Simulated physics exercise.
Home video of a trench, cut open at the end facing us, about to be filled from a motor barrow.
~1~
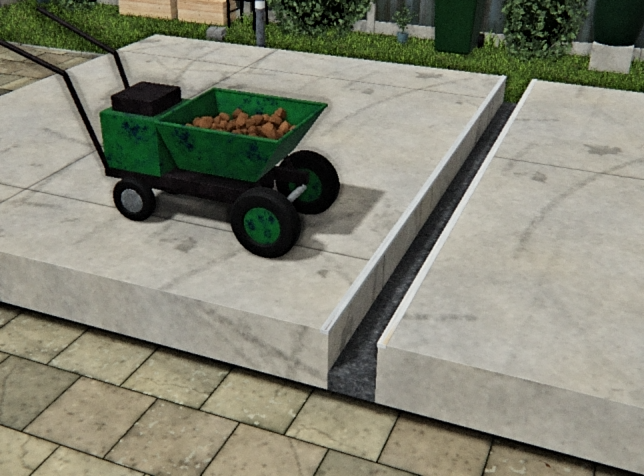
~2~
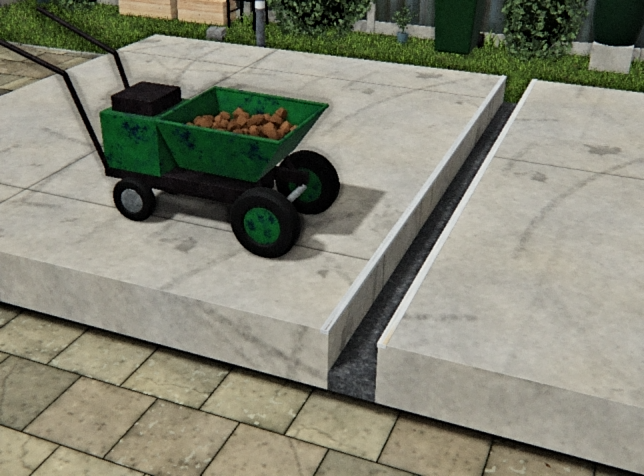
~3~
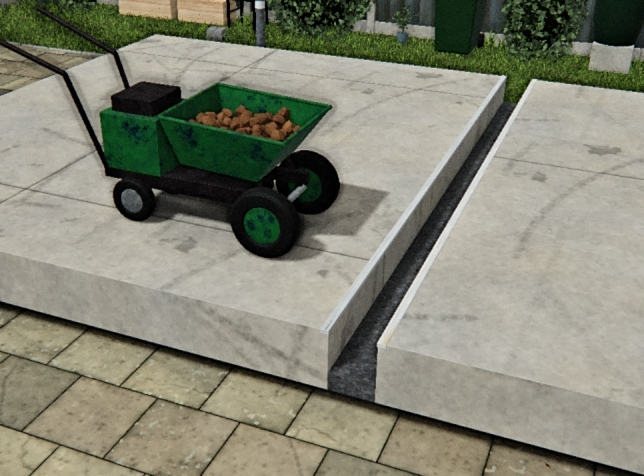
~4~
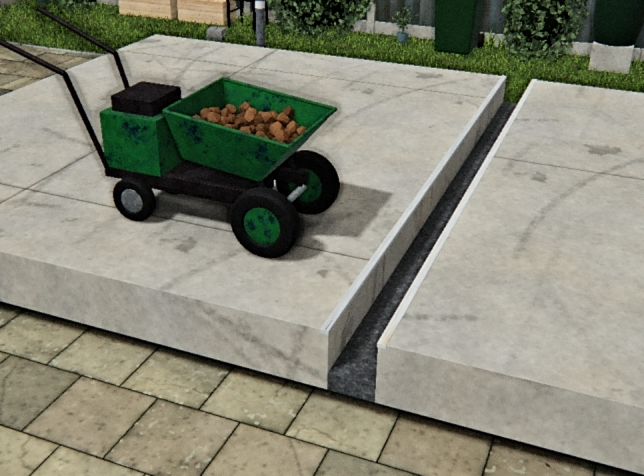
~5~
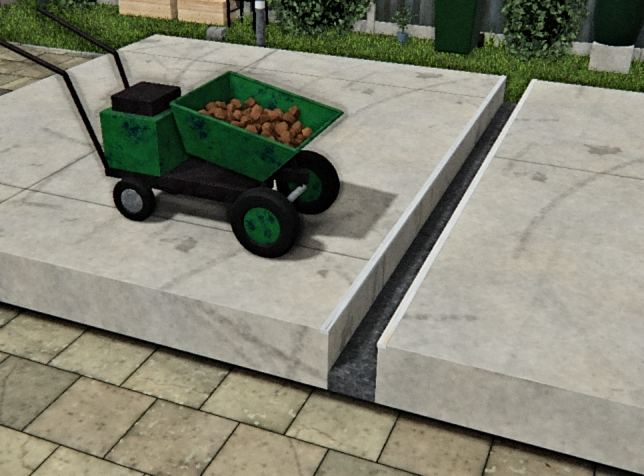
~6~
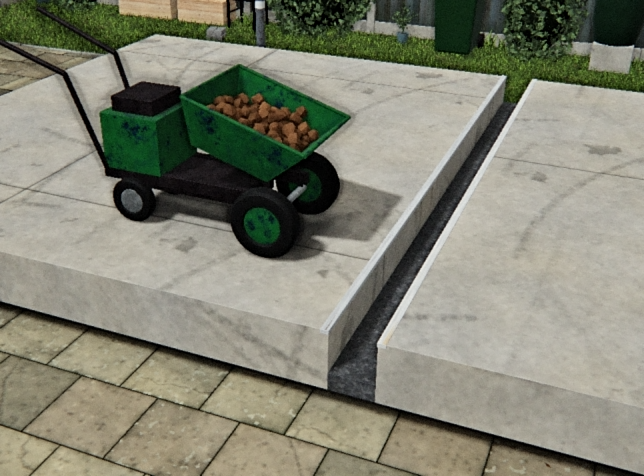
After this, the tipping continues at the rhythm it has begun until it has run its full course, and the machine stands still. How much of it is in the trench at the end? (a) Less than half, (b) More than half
The answer is b.
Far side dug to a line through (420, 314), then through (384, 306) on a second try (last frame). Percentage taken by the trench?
The first try comes to close to 100 per cent, the next to 80 per cent.
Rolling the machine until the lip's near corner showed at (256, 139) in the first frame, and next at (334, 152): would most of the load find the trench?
A majority, then a minority.
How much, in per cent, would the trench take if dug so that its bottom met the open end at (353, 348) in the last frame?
Something close to 70 per cent.
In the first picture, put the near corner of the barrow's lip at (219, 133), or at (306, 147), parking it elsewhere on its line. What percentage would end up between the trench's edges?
The share would be near 30 percent, and then near 60 percent.
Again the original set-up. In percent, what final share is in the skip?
All told, it is near 0 percent.
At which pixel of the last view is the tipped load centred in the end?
Roughly at pixel (404, 280).
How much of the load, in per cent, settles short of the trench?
It comes to close to 0 %.
Soon after the last picture, skip tipped steeply; all in the skip.
A little later, skip tipped steeply; most in the skip; a stray few short of the trench; a small part in or heaped over the trench; a small part falling.
Later still, skip tipped right over; about a quarter in the skip; a stray few short of the trench; most in or heaped over the trench; a stray few beyond it; a stray few falling.
By the end, skip tipped right over; nearly all in or heaped over the trench; a stray few beyond it.
